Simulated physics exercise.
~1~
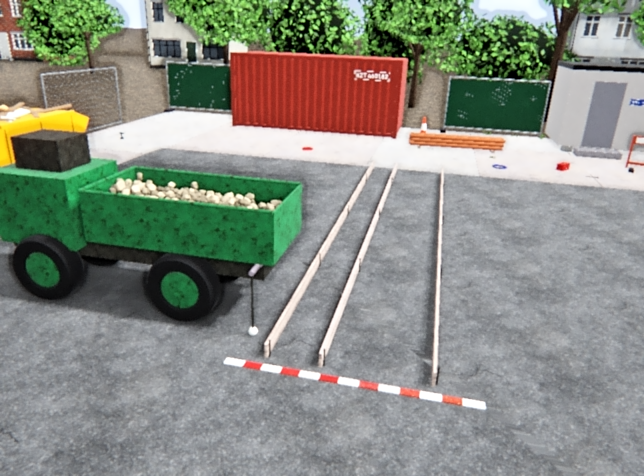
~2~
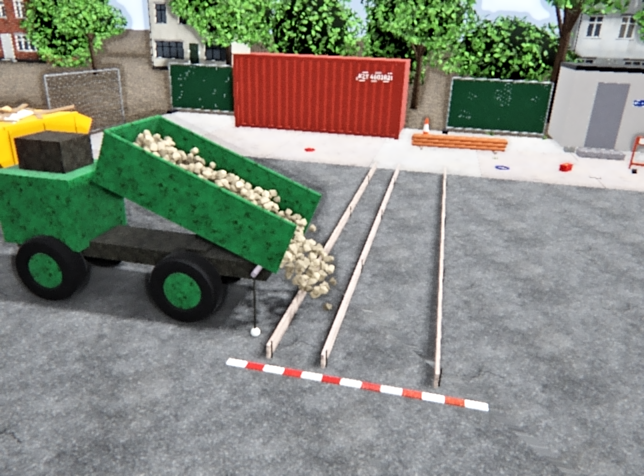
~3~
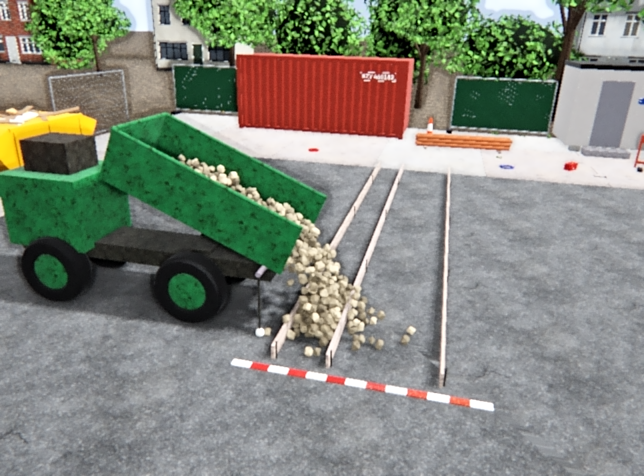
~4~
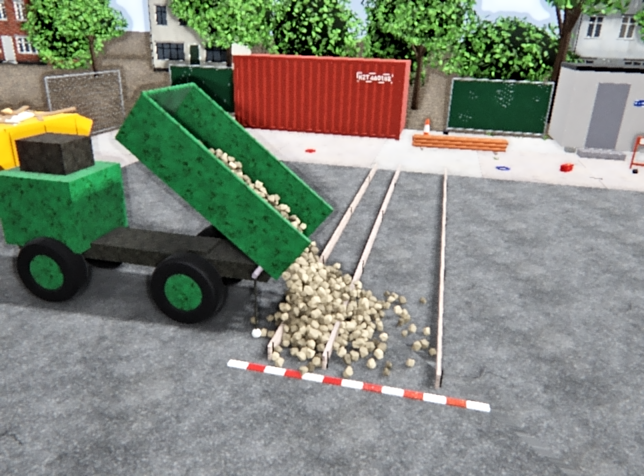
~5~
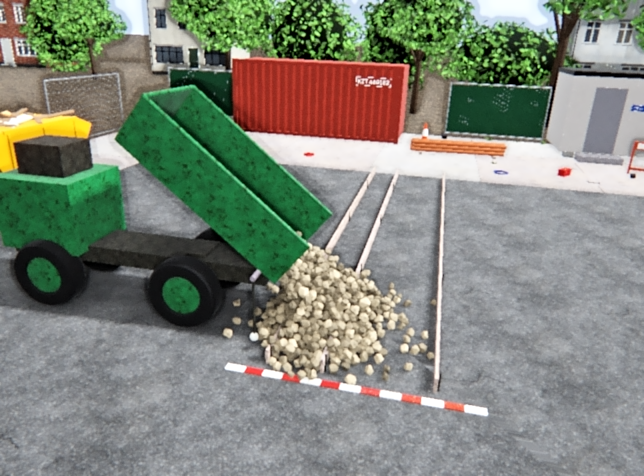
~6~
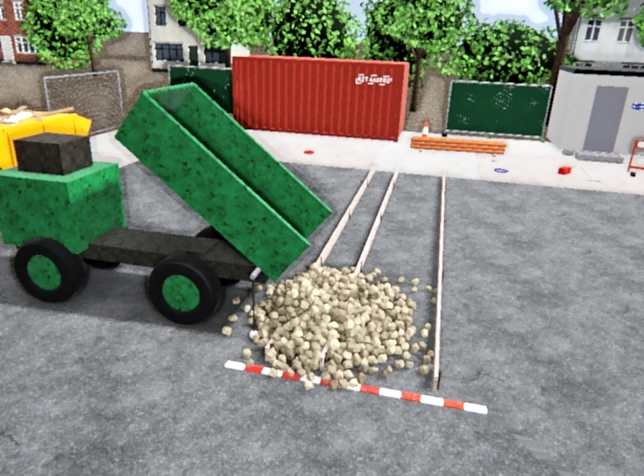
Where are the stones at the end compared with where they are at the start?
At the start the stones are loaded in the green body of the truck. At the end they lie lower and further right, in a broad heap on the ground behind the truck, covering parts of the two left boards.
